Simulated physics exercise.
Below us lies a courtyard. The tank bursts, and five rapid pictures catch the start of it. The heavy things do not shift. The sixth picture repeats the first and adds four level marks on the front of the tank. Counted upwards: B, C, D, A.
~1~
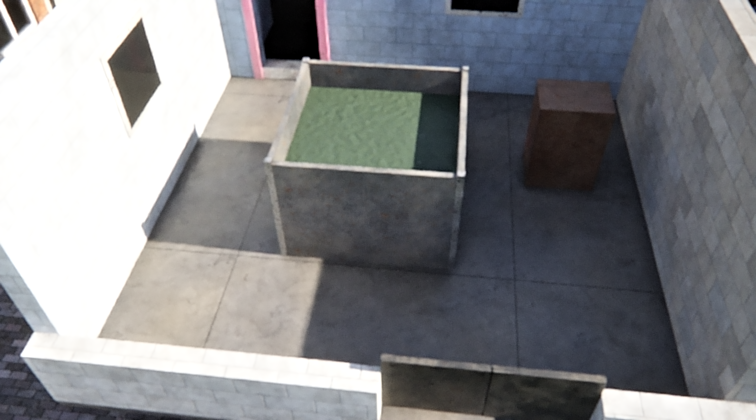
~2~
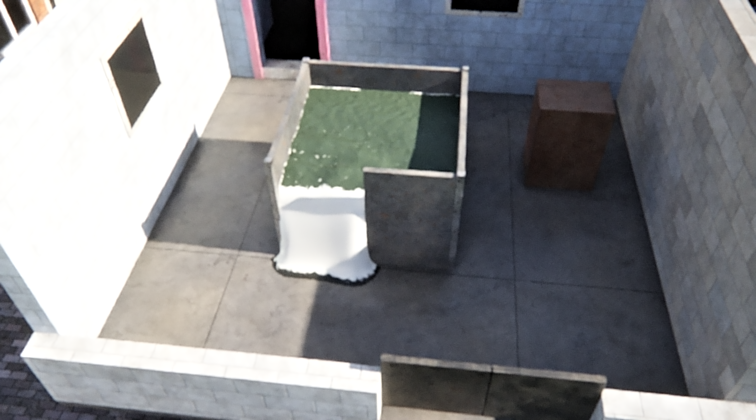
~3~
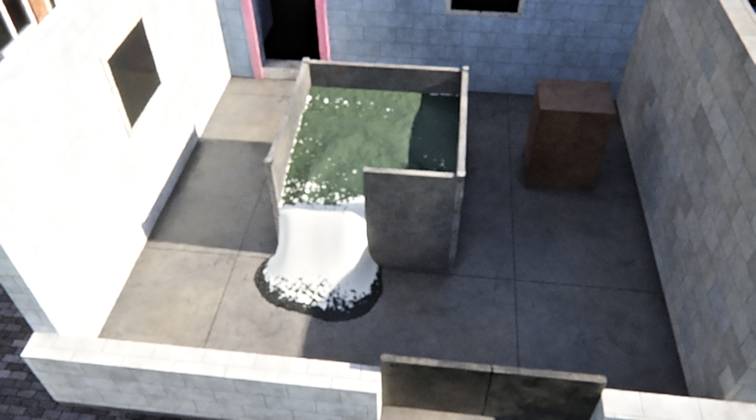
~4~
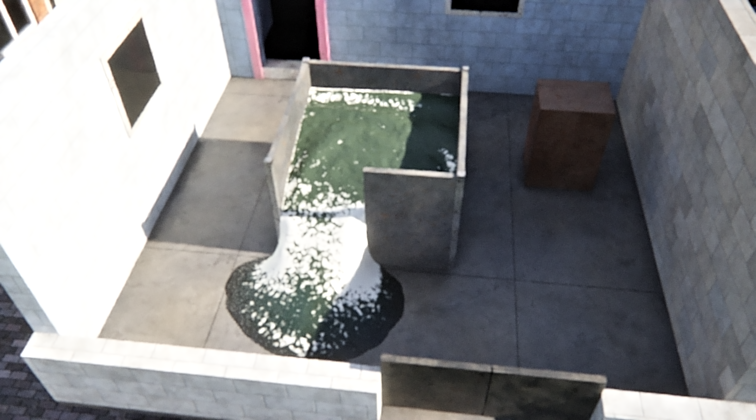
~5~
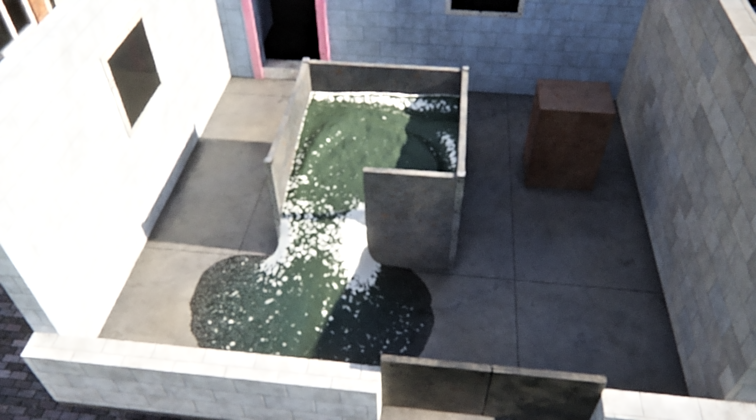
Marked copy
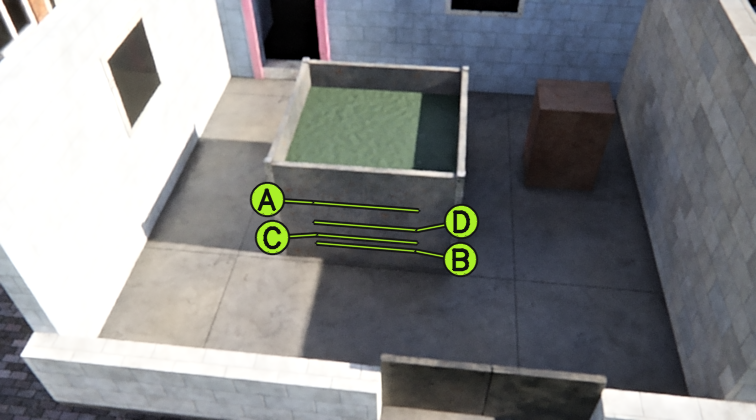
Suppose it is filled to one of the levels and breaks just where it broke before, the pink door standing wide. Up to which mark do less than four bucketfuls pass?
A.
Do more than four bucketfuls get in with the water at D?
No, not at all.
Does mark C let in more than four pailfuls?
No, not at all.
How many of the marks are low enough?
All of them.
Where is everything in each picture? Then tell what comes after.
In the first frame, water in the tank at rest, its middle at (376, 136); foot of the pink doorway at (293, 80); shut gate at (490, 374).
In the second frame, 1 % of the ground under water, visible out to (368, 275).
In the third frame, 3 % of the ground under water, visible out to (362, 307).
In the fourth frame, 7 % of the ground under water, visible out to (384, 319).
In the fifth frame, 13 % of the ground under water, visible out to (231, 302).
In lime, A at (364, 206); B at (366, 247); C at (366, 238); D at (365, 226); from the bottom up B, C, D, A.
If A is chosen, a splash gets over, under a bucket.
If B is chosen, nothing gets over.
If C is chosen, nothing gets over.
If D is chosen, nothing gets over.
